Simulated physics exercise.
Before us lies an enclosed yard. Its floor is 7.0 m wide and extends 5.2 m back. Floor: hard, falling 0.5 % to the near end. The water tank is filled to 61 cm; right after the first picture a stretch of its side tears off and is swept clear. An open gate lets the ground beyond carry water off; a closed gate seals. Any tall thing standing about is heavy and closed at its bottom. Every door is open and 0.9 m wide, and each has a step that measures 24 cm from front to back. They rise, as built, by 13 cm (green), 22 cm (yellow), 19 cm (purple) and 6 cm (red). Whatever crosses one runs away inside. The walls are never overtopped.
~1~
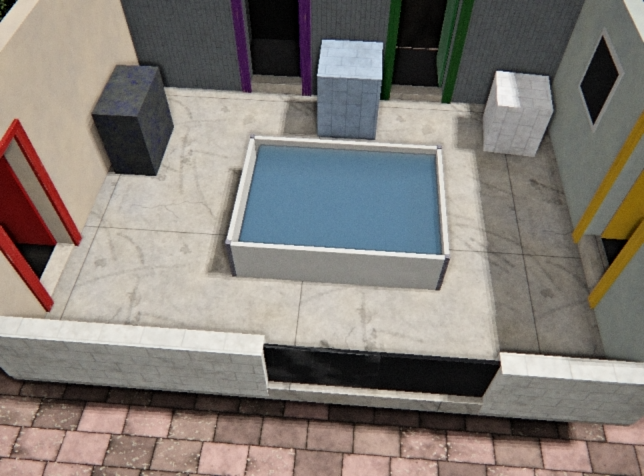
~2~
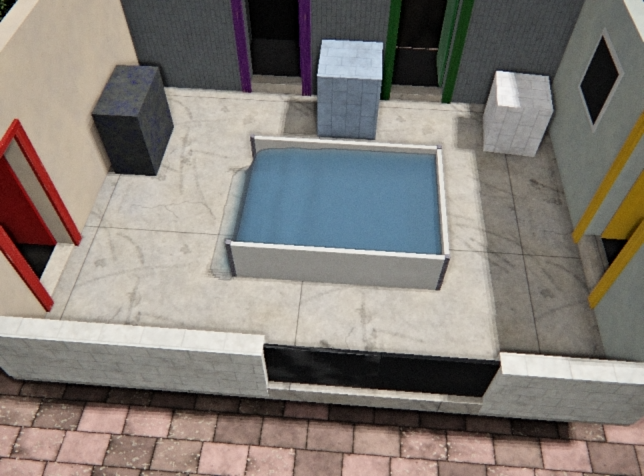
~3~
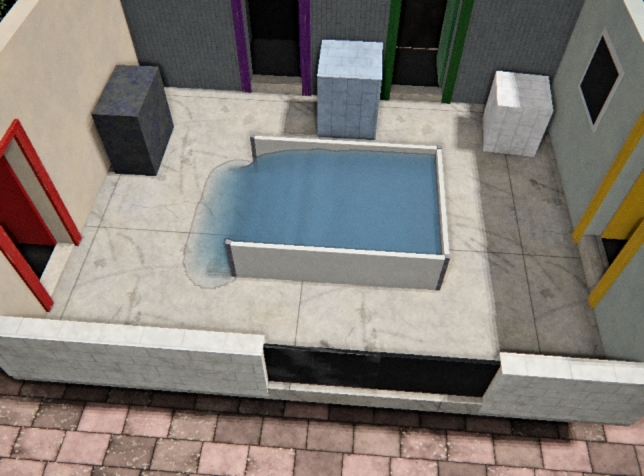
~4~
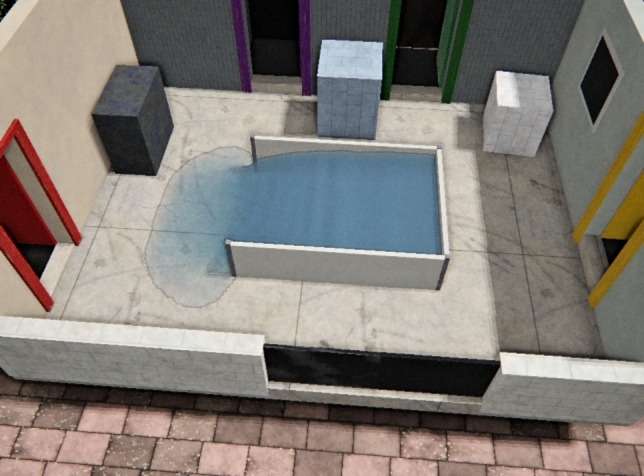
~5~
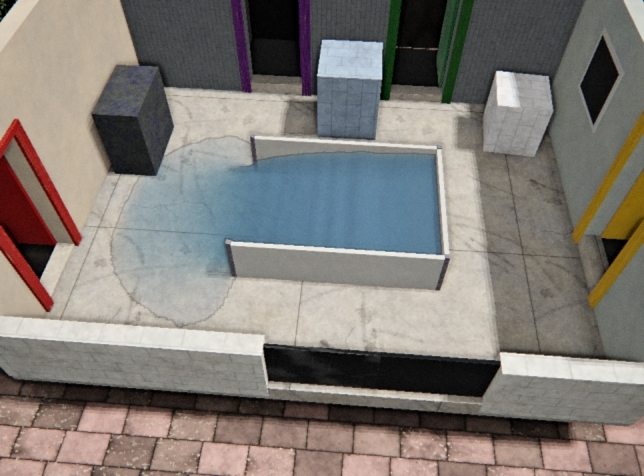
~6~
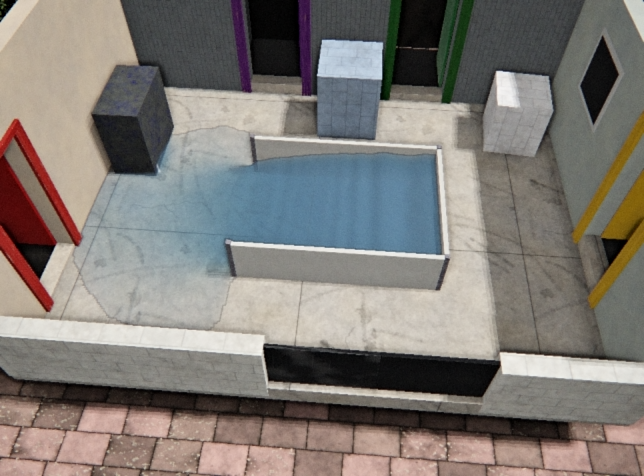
A water tank loses its left side, and water spreads leftward across the pale floor.
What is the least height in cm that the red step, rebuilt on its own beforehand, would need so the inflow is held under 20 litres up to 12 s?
Around 28 cm would be enough.
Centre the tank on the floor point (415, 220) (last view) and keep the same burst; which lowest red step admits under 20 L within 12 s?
Roughly 24 cm is needed.
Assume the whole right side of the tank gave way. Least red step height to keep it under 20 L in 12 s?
Roughly 13.5 cm.
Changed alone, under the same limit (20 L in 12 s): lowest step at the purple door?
Purple: 10.0 cm.
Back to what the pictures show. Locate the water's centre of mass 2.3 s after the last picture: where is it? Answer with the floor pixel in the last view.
I'd put it close to (210, 221).
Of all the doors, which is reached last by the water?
The answer is the yellow door.
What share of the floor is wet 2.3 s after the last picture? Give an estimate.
Approximately 40 % of it.
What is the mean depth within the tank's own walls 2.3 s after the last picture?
Around 18 cm deep on average.
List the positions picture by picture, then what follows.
The water tank at (341, 196) is whole and still, 61 cm deep; the red door at (34, 226) is dry, in the first picture.
The front is at (218, 269), 0.3 m from the gap at (247, 210); 0.5 m2 of floor is wet, 61 cm left at the back, in the second picture.
The front is at (190, 259), 0.7 m from the gap at (247, 211); 1.4 m2 of floor is wet, 61 cm left at the back, in the third picture.
Water pours out at (248, 212) and has run 1.3 m, to (161, 213); about 9 cm deep outside, 61 cm at the back, in the fourth picture.
Water pours out at (248, 212) and has run 1.8 m, to (119, 237); about 7 cm deep outside, 61 cm at the back, in the fifth picture.
The gap is at (248, 213), the front 2.3 m out at (80, 238); the back of the water tank holds 61 cm; the red door at (34, 226), 2.6 m from the gap, is still 0.3 m from the nearest water, in the sixth picture.
Then, 0.7 s after the last picture water covers 30 % of the floor, deepest (42 cm) near (117, 180); 20 cm at the red door, 33 litres in over its 6 cm step.
Then, 2.3 s after the last picture water covers 40 % of the floor, deepest (42 cm) near (31, 350); 25 cm at the red door, 227 litres in over its 6 cm step.
Then, 11.3 s after the last picture water covers 95 % of the floor, deepest (15 cm) near (376, 170); 8 cm at the red door, 511 litres in over its 6 cm step.
At the red door as built, the water peaked near 27 cm, 1.7 s after the last picture.
With a step of 25.5 cm, 35 litres would have come in within the 12 s; with 34 cm, 1 litre. So under 20 litres takes about 28 cm.
